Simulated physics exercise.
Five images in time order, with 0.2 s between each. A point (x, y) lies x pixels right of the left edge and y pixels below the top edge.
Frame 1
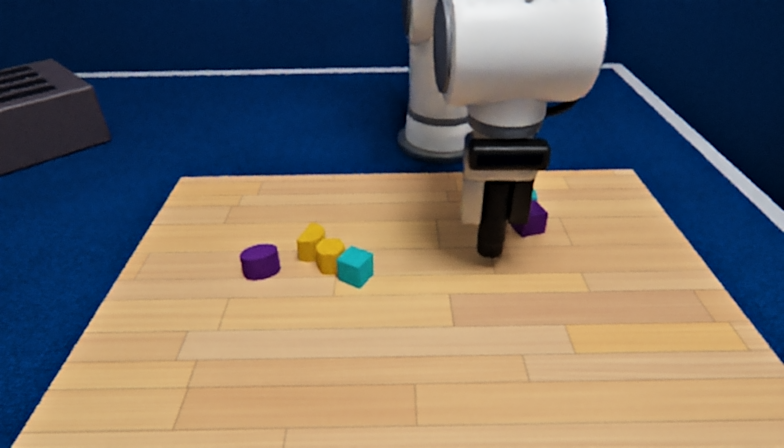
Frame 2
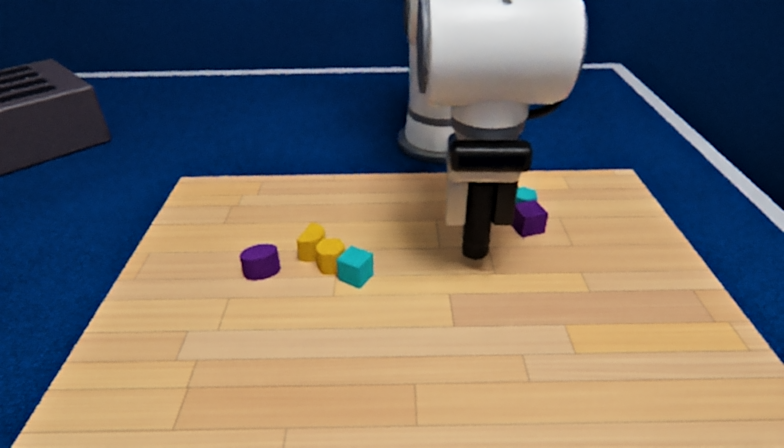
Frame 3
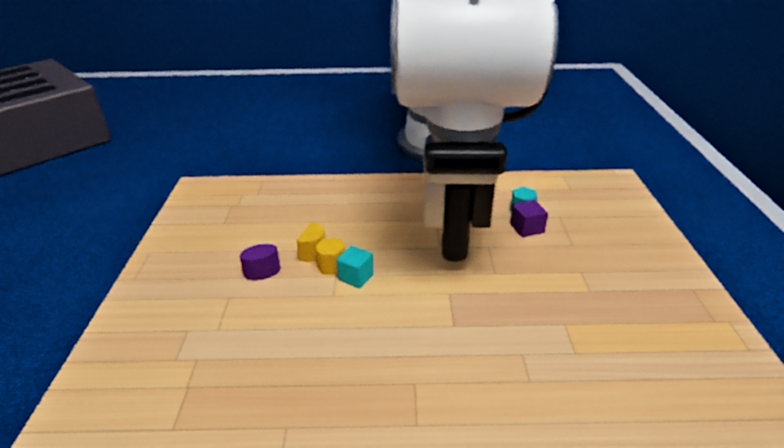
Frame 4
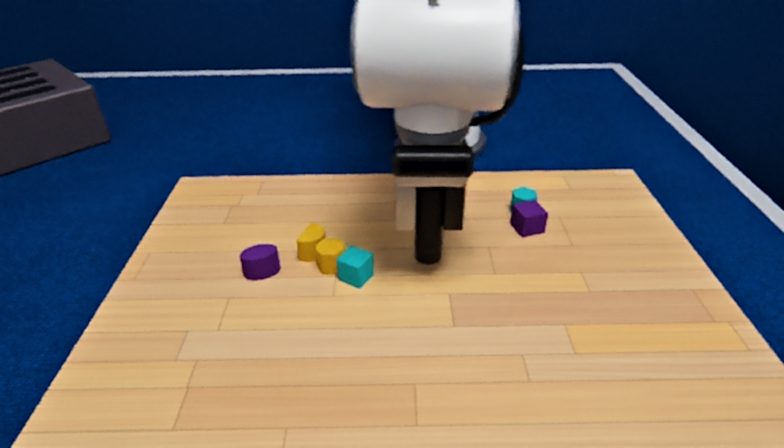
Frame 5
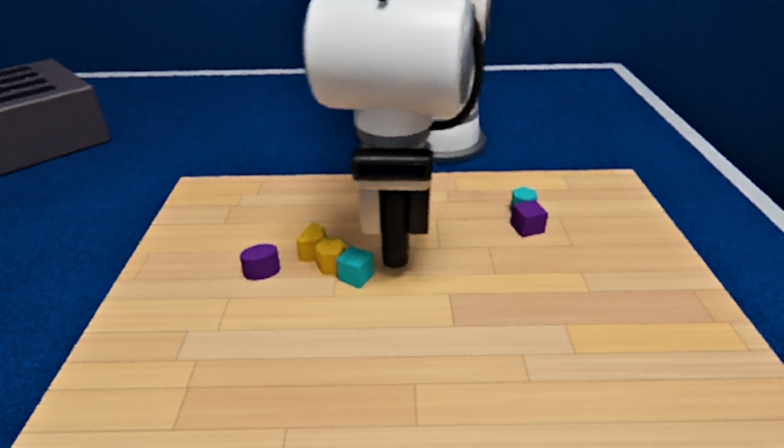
A white robot arm with a black peg moved steadily left across the wooden board, away from the purple and turquoise blocks, and came close beside another turquoise block while all the blocks stayed still.
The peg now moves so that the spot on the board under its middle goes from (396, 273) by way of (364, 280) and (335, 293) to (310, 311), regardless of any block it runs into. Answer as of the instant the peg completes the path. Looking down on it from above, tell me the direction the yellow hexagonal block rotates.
Clockwise, from overhead.
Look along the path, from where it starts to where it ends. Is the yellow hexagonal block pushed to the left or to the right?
With start-to-end as forward, it shifts right.
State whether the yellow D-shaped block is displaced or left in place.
It gets displaced.
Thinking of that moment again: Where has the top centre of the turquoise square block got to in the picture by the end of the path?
It will likely be found at (301, 265).
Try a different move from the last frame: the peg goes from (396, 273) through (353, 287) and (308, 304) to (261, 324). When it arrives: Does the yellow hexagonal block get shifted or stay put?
Once the path ends, it is somewhere new.
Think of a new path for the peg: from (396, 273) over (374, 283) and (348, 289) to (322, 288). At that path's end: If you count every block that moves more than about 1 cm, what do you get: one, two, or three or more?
I expect three or more blocks to move.
On the path given first. One third of the way, peg at (363, 268); yellow D-shaped block at (307, 230); yellow hexagonal block at (317, 244); turquoise square block at (331, 258), turned 10° clockwise.
Two thirds of the way, peg at (334, 280); yellow D-shaped block at (305, 229); yellow hexagonal block at (310, 244), turned 35° clockwise; turquoise square block at (306, 262), turned 55° clockwise.
At the end, peg at (308, 299); purple elliptical block not moved; yellow D-shaped block at (305, 229); yellow hexagonal block at (310, 244), turned 35° clockwise; turquoise square block at (301, 265), turned 85° clockwise.
